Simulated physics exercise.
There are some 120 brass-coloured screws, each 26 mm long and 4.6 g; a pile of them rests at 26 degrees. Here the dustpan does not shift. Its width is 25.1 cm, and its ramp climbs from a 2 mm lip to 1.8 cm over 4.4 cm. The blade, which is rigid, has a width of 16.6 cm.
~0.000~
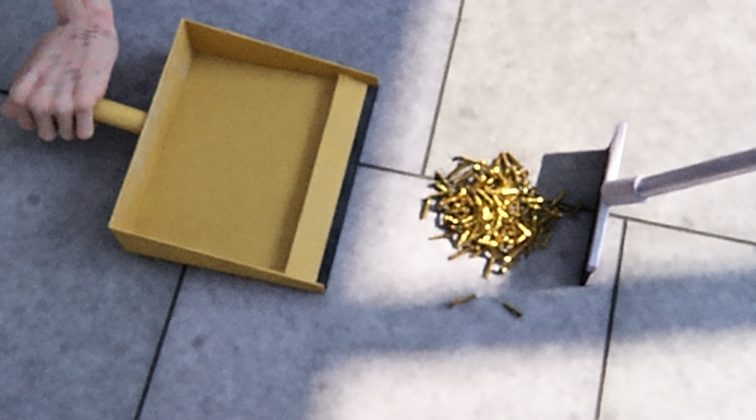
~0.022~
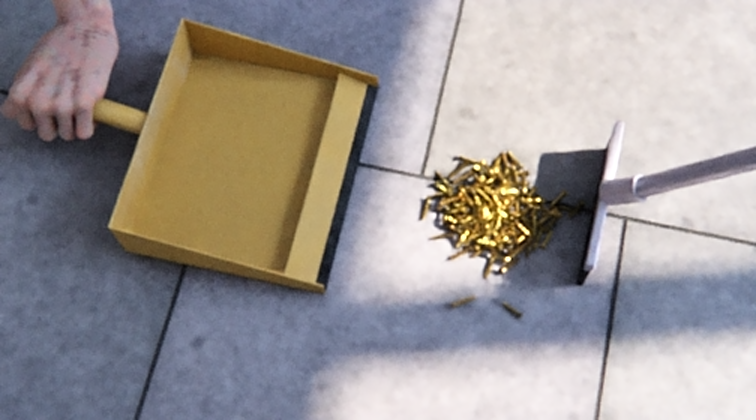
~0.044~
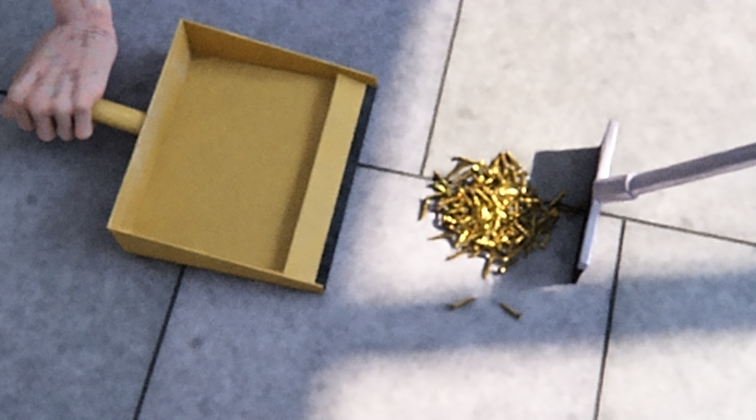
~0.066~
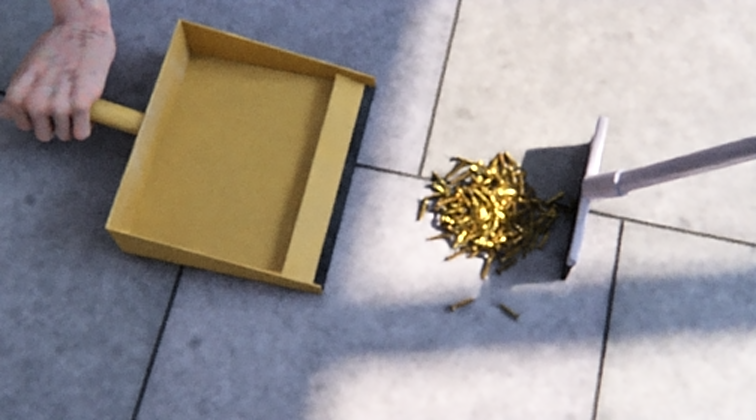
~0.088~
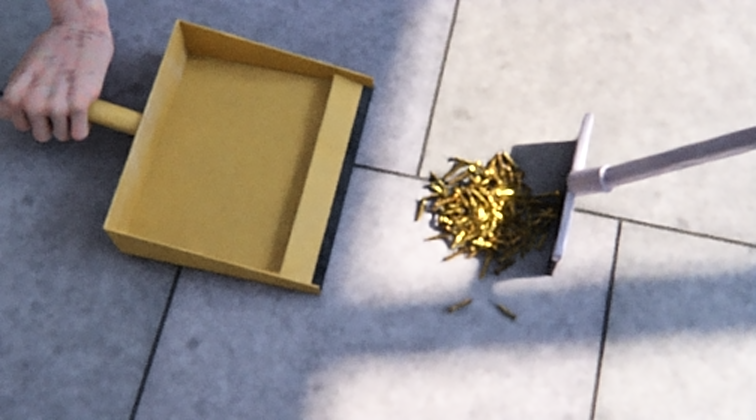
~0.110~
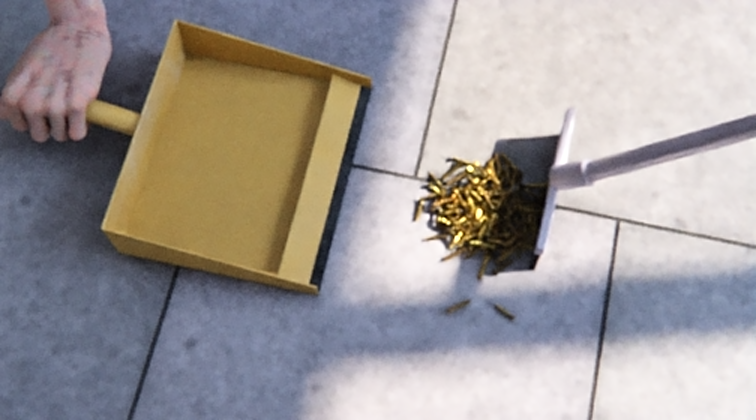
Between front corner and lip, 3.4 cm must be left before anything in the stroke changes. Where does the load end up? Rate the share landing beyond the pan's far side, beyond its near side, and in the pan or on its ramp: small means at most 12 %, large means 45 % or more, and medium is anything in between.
Shares: Far side - small; near side - small; pan - medium.
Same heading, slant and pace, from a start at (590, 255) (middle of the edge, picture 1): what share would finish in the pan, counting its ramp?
Roughly 35 percent, ramp included.
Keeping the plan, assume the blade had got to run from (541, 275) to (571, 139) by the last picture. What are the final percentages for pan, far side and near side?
Pan 25; far 0; near 5.
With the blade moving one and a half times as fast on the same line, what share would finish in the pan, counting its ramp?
About 50 per cent.
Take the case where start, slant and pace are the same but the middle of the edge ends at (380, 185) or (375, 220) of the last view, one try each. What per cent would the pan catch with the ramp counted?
Close to 30 and 30 percent, in that order.
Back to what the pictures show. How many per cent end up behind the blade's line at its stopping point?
Roughly 20 percent of it.
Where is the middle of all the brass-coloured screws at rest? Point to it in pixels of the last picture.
At about (358, 169).
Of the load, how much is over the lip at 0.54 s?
About 30 percent up to then.
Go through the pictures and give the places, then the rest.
Blade from (592, 266) to (619, 130), moved 0.0 cm, 0 of the pieces shifted so far; middle of the pieces at (493, 206); pan at (239, 163), in the first picture.
Blade from (589, 266) to (617, 130), moved 0.2 cm, 0 of the pieces shifted so far; middle of the pieces at (492, 206), in the second picture.
Blade from (583, 264) to (611, 128), moved 0.8 cm, 0 of the pieces shifted so far; middle of the pieces at (491, 206), in the third picture.
Blade from (572, 260) to (601, 125), moved 1.7 cm, 1 of the pieces shifted so far; middle of the pieces at (489, 207), in the fourth picture.
Blade from (557, 256) to (587, 121), moved 3.1 cm, 4 of the pieces shifted so far; middle of the pieces at (488, 207), in the fifth picture.
Blade from (540, 250) to (570, 116), moved 4.8 cm, 18 of the pieces shifted so far; middle of the pieces at (485, 208); pan at (232, 164). The blade's pace is about 0.80 m/s, heading 11 degrees away from the viewer's side, in the sixth picture.
After 0.24 s, middle of the blade 12 cm from the lip; 0 % over the lip, far side 0 %, near side 0 %.
After 0.32 s, middle of the blade 6 cm from the lip; 0 % over the lip, far side 0 %, near side 0 %.
After 0.54 s, middle of the blade 4 cm from the lip; 30 % over the lip, far side 0 %, near side 0 %.
By 1.8 s all is still; far side 0 %, near side 0 %, pan 30 %, in front of the lip or behind the blade 70 %.
